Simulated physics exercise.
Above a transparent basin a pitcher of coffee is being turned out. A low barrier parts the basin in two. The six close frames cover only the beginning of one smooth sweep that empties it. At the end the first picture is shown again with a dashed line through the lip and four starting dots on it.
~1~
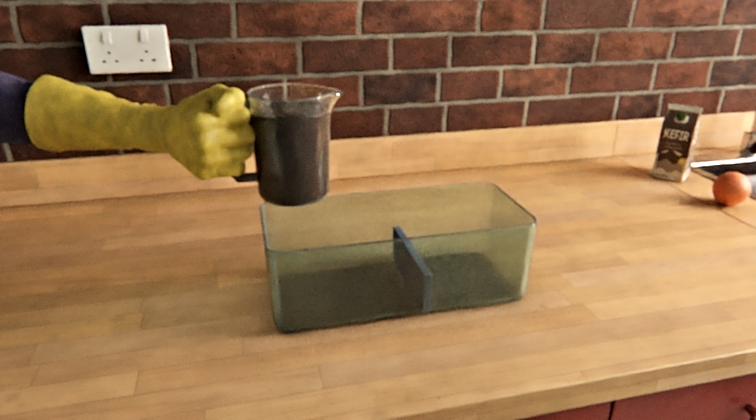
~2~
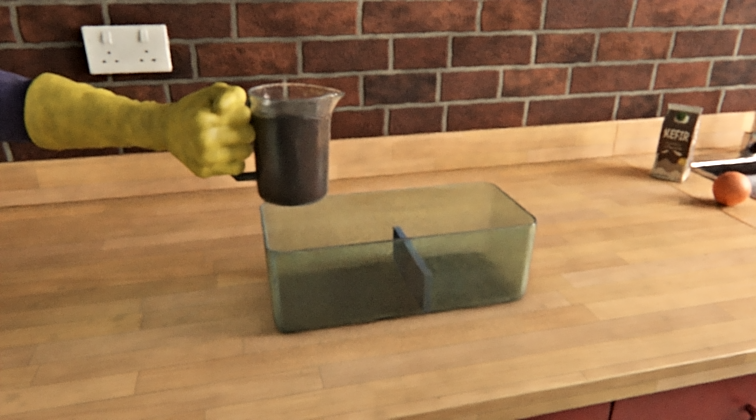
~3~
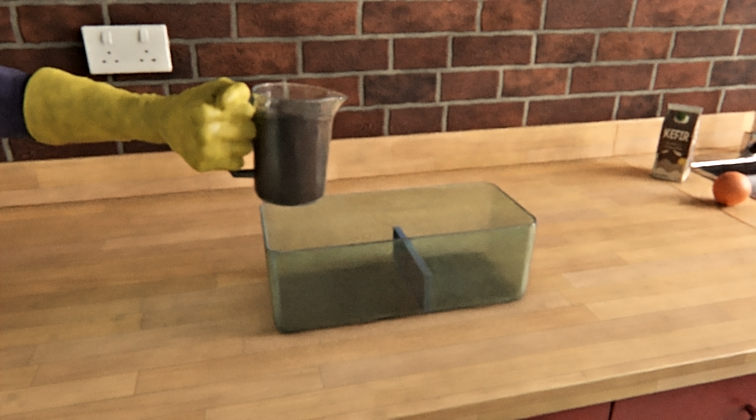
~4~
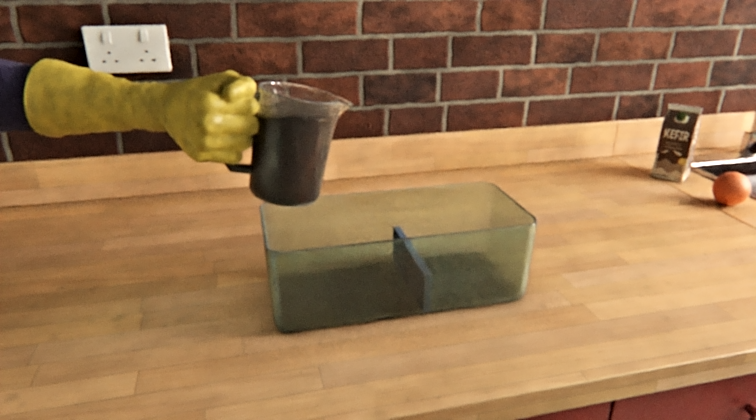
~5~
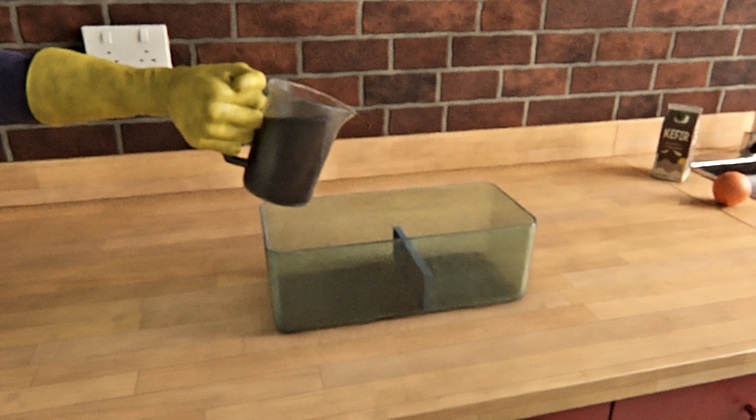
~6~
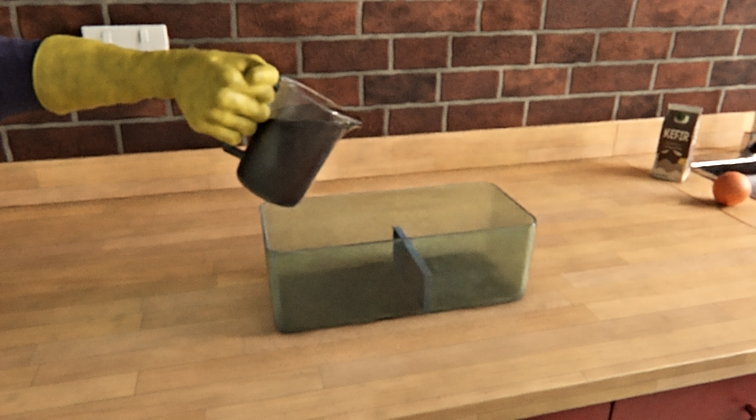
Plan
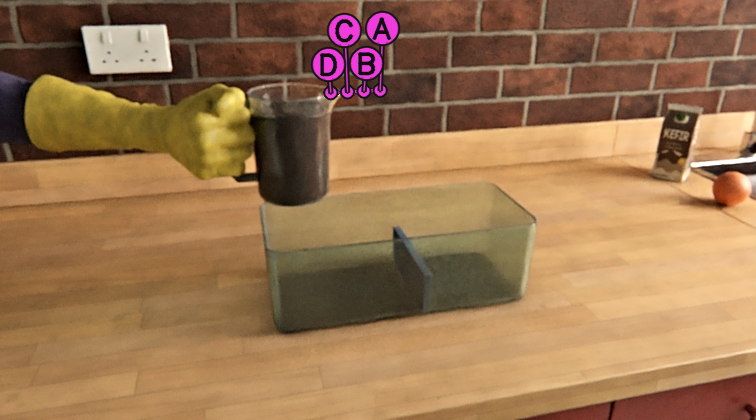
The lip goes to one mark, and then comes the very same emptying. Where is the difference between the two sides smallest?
Take B.
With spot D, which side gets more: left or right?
More ends on the left.
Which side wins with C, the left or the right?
The left side.
On the marked copy, A at (380, 90); B at (364, 91); C at (347, 91); D at (330, 92).
With A, about 19 % ends left of the wall and 80 % right of it.
With B, about 52 % ends left of the wall and 48 % right of it.
With C, about 86 % ends left of the wall and 12 % right of it.
With D, about 97 % ends left of the wall and 1 % right of it.
